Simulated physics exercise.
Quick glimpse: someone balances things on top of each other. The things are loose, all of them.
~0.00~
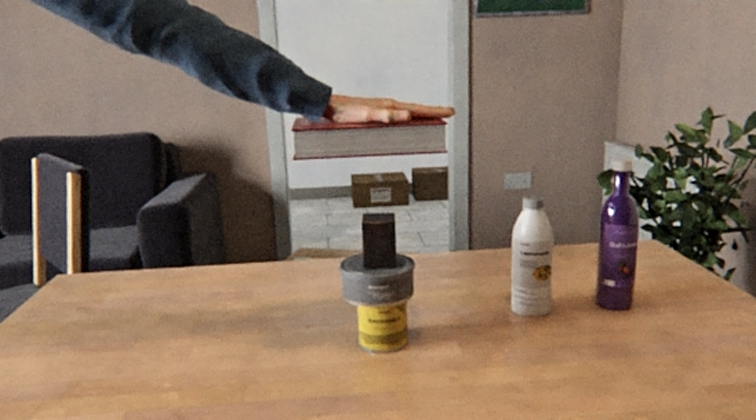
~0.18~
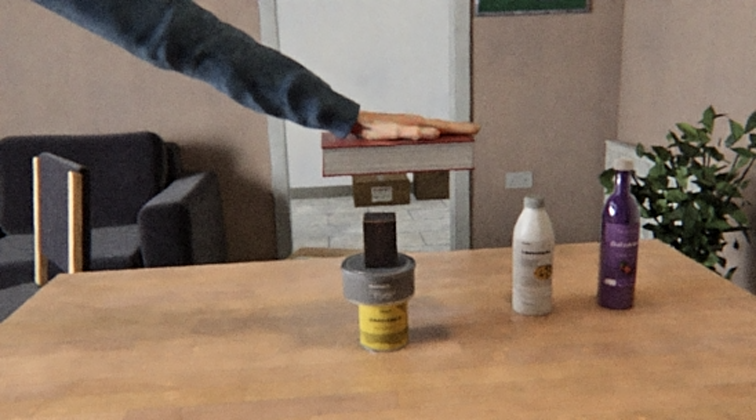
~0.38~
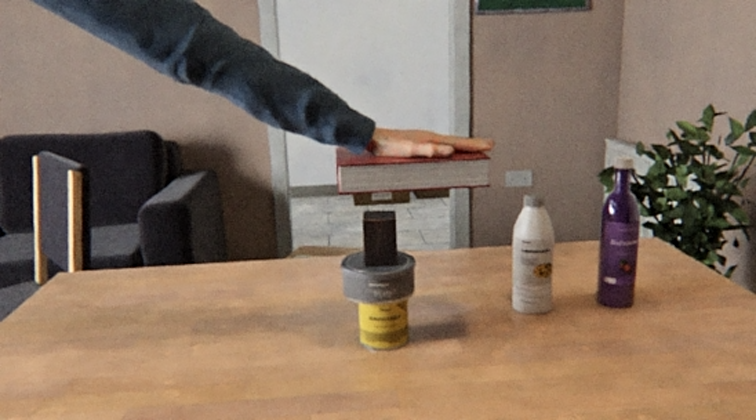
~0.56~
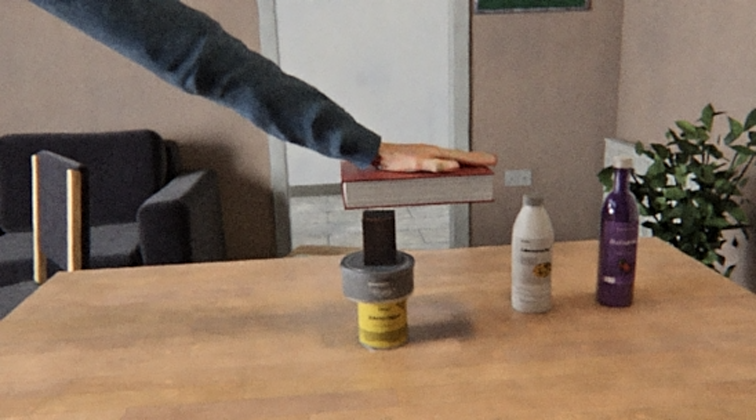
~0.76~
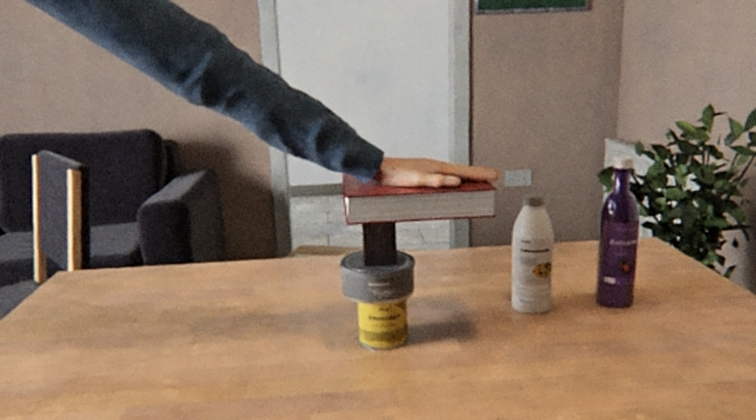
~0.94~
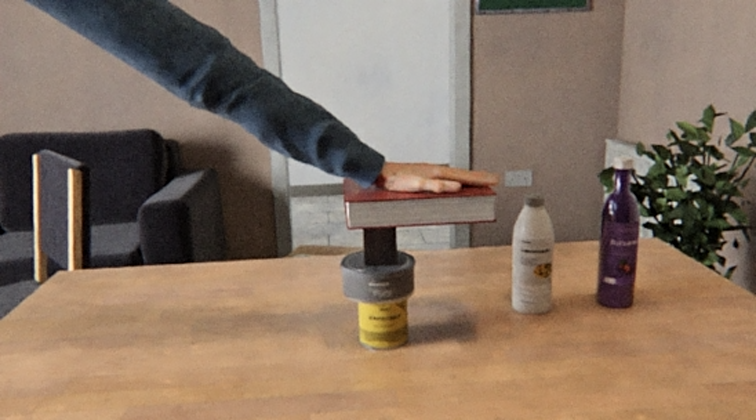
A hand lowered a thick red book, drifting slightly right, onto a black block stacked on a grey tub and yellow pot, and kept holding it there, while two bottles stood nearby on the table.
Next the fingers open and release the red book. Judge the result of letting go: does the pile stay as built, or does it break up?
The pile breaks up.
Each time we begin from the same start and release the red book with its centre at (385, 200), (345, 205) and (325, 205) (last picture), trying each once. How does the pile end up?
The pile remains standing the first time, collapses the second time and collapses the third time.
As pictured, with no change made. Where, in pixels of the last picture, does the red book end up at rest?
I'd say around (515, 283) in the last view.
After 1.34 s, red book now fallen.
After 1.64 s, white bottle tipped 24° from how it was.
After 1.84 s, white bottle now fallen.
At rest (4.0 s), fallen, white bottle and red book; the other 4 in place. Seen from the same camera at the end, red book near (515, 283). The pile comes apart.
